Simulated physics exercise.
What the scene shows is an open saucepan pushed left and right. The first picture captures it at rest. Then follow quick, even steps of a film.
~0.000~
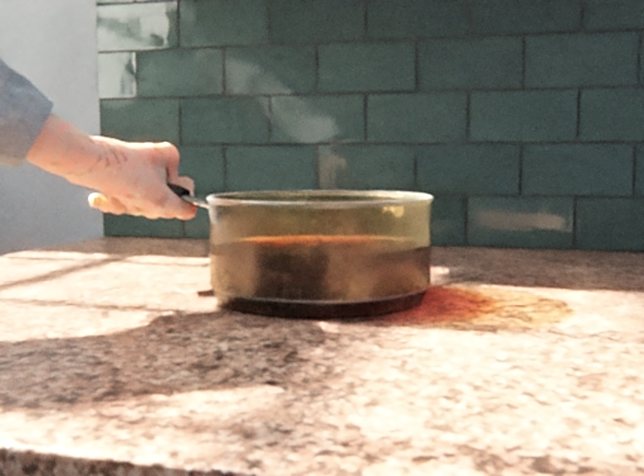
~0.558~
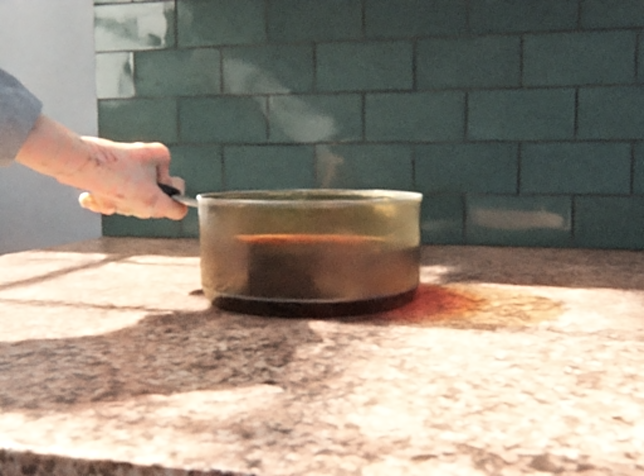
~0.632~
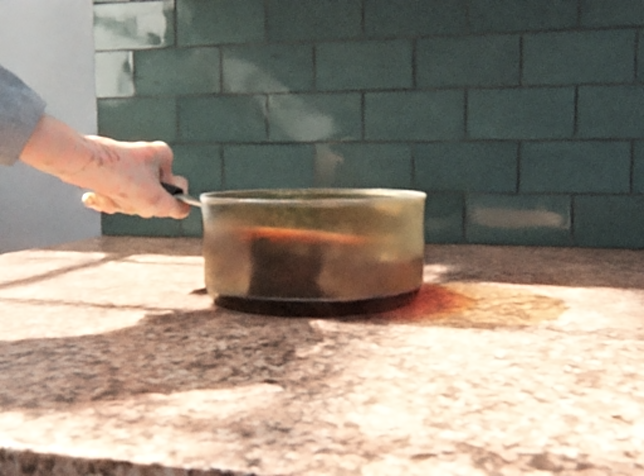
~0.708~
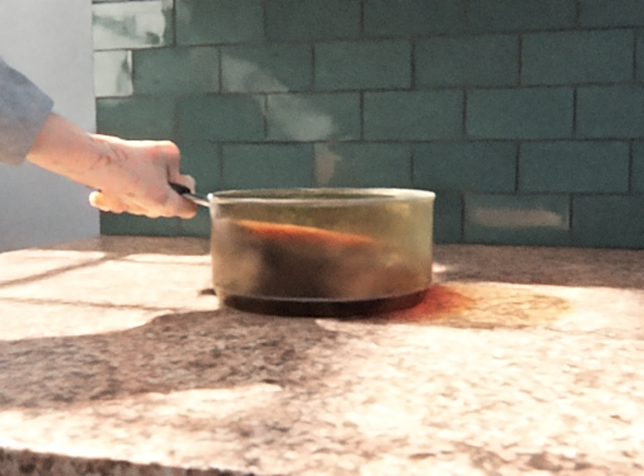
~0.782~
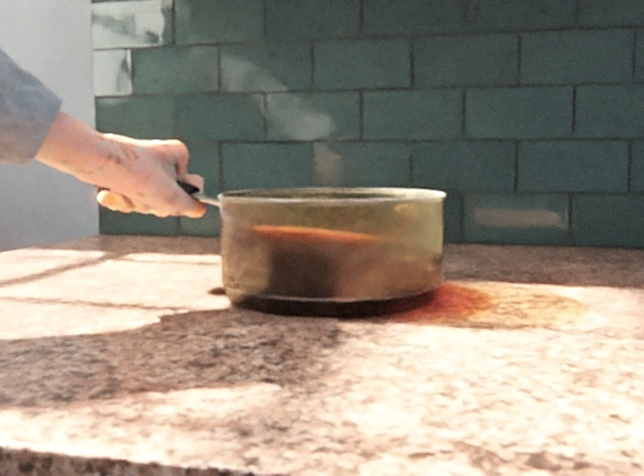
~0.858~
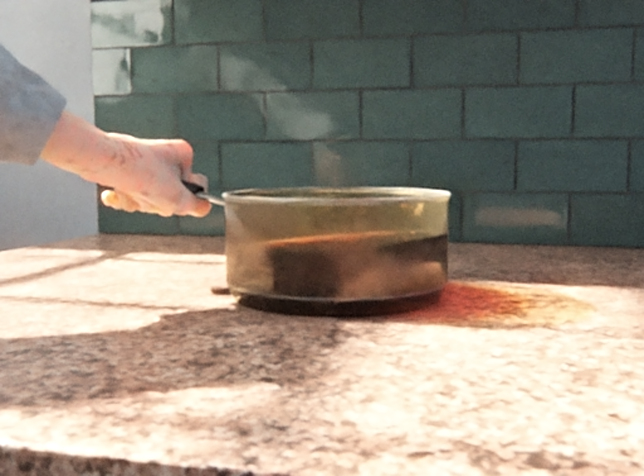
A hand in a grey-blue sleeve reaches in from the left, gripping the dark handle of an open, see-through saucepan on a speckled pinkish stone counter, seen from the side before green tiles. The pan is about half full of dark liquid with an orange-red surface, and a reddish glow lies to its right. The hand shifts it slightly left, then right, the liquid rising at the left, then the right.
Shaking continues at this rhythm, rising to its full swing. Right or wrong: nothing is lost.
Wrong.
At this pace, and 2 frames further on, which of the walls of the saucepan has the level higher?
It's to the right flank.
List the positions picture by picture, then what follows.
The first frame shows saucepan (320, 245) about half full; at rest.
The second frame shows saucepan about half full, surface at (310, 241); surface about level.
The third frame shows saucepan (314, 243) about half full; surface a little higher on the left.
The fourth frame shows saucepan about half full, surface at (322, 239); surface clearly higher on the left.
The fifth frame shows saucepan (332, 242) about half full; surface a little higher on the left.
The sixth frame shows saucepan about half full, surface at (337, 239); surface a little higher on the right.
After 1.2 s, the highest wave so far goes over the rim.
After 5.3 s, the highest wave so far goes over the rim; some is on the top.
